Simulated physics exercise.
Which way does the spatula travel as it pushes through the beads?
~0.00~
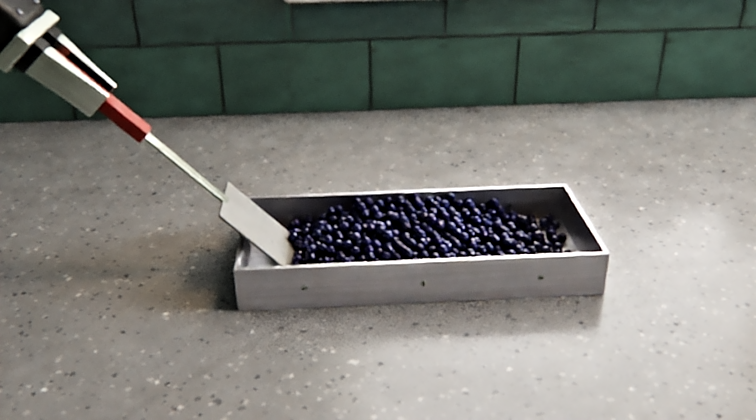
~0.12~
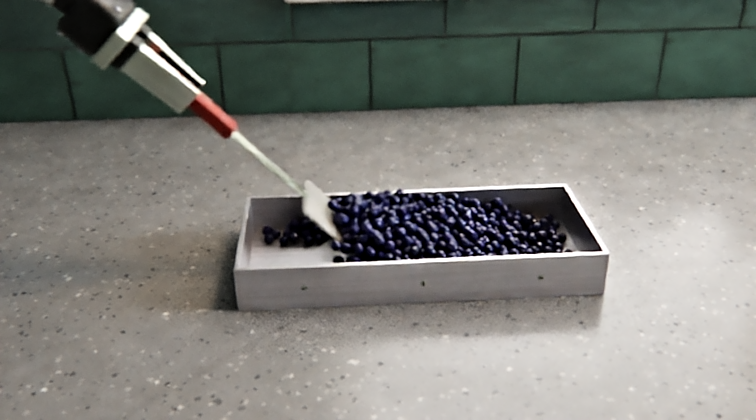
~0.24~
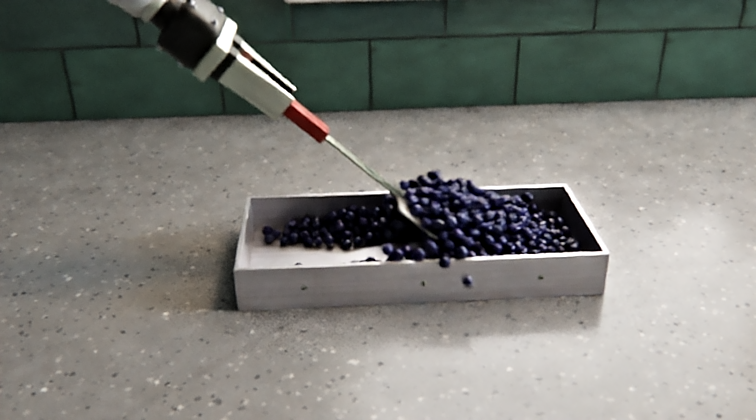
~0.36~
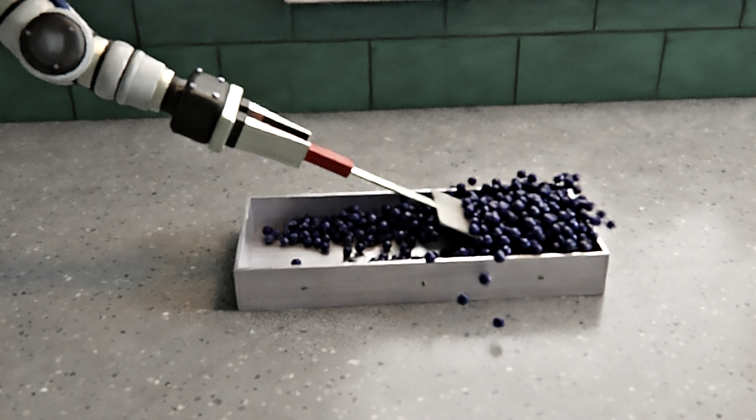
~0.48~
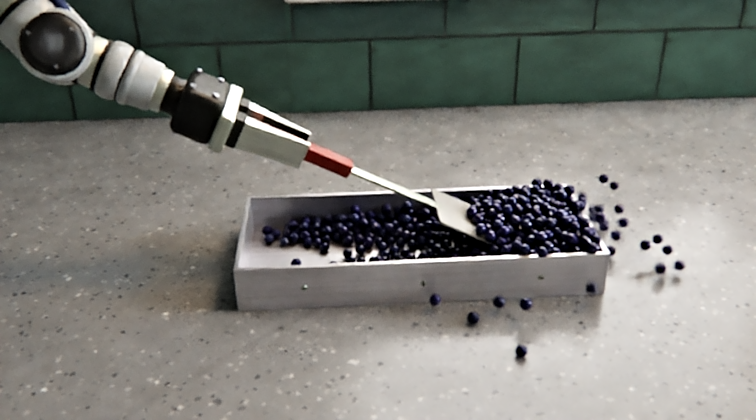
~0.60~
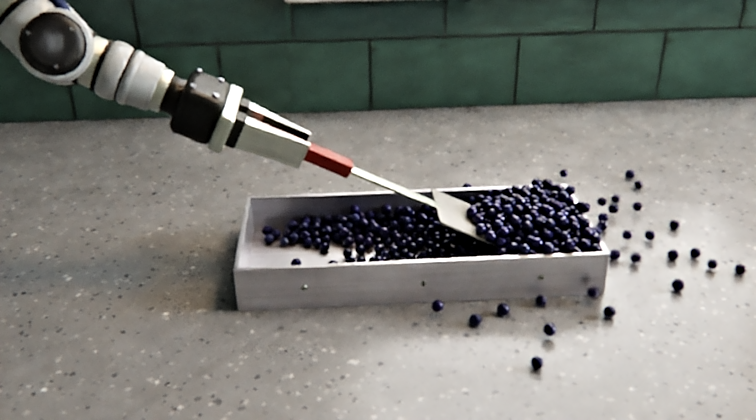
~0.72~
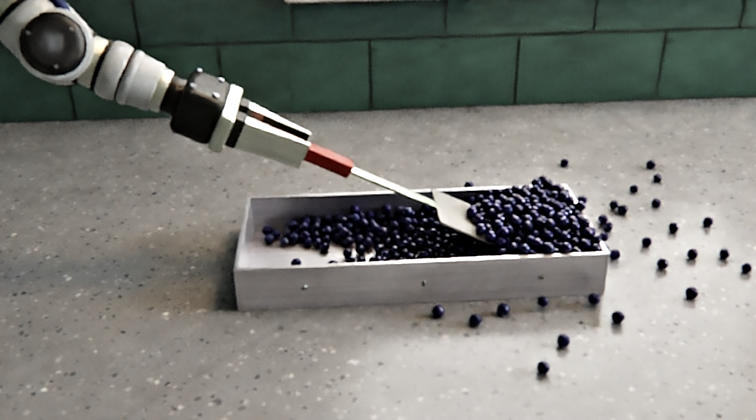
The spatula moves to the right, going from the left end of the tray toward the right side.
A spatula held by a robot arm dips into the left end of a grey tray heaped with small dark purple beads on a speckled countertop. It sweeps to the right through the beads, pushing them into a taller mound and leaving some behind it. As it nears the right side, the blade tilts flatter and stops, while beads spill over the front edge and the right end. The loose beads scatter and roll across the counter. At the end the spatula rests still against the heap, with most beads in the tray.
